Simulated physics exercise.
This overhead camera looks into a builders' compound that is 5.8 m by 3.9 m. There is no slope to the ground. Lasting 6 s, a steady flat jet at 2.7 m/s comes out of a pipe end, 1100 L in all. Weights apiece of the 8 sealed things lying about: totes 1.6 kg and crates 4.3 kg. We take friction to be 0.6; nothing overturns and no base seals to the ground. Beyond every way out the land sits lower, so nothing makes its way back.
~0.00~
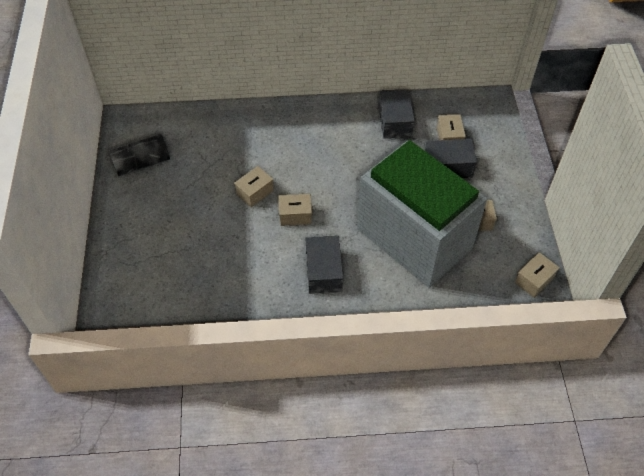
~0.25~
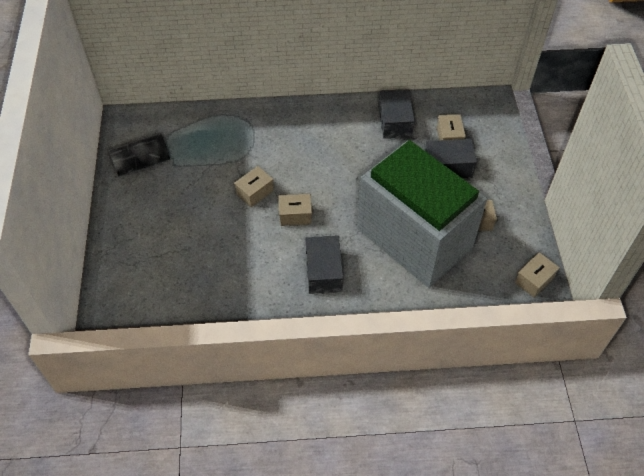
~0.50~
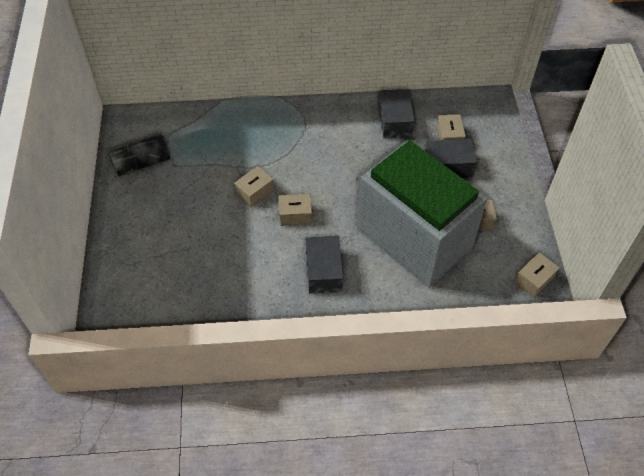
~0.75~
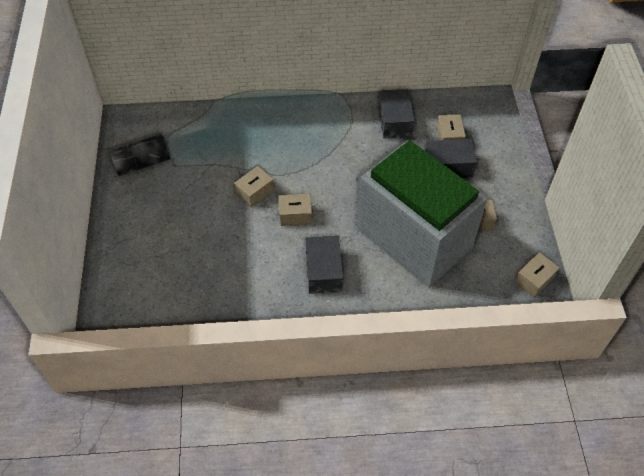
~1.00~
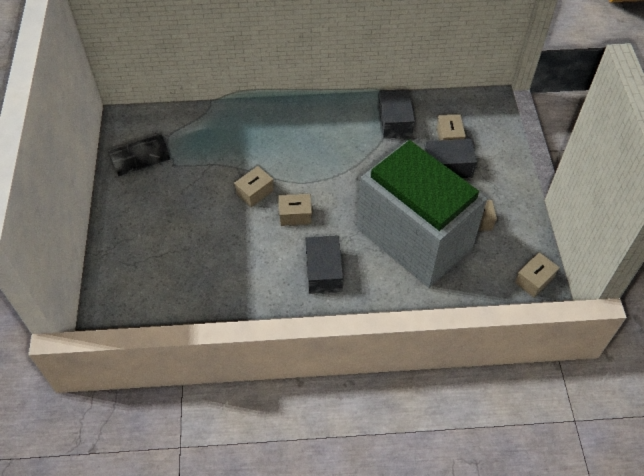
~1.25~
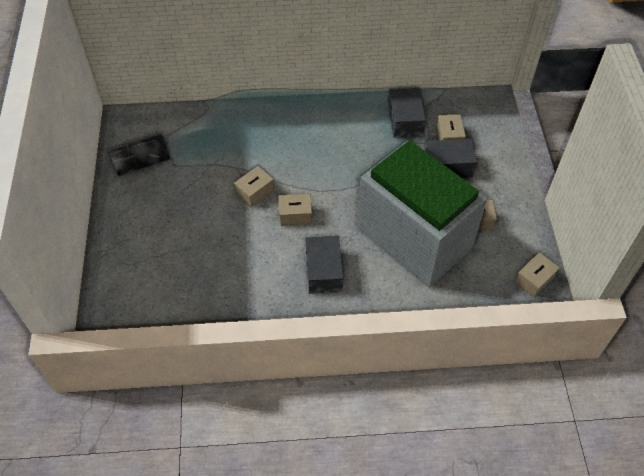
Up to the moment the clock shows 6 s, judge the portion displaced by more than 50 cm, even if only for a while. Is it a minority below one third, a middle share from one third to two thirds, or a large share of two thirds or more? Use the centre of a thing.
A middle share.
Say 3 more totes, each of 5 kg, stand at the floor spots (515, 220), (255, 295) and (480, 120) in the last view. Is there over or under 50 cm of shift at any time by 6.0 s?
Within, within, beyond.
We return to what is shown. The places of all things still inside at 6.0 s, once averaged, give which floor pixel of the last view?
Somewhere near (396, 250).
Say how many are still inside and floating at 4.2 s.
Of them, 1.
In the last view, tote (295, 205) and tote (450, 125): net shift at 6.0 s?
In turn: 0 cm, gone out.
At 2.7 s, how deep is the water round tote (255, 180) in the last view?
Around 0 centimetres.
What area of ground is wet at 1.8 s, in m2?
Near 7.0 m2 in all.
After 1.8 s 1 of 8 are over 50 cm from their spots; 1 afloat.
After 2.7 s 2 of 8 are over 50 cm from their spots; 1 afloat.
After 4.2 s 3 of 8 are over 50 cm from their spots; 1 afloat.
After 6.0 s 3 of 8 are over 50 cm from their spots, and 3 have been at some point; 2 afloat.
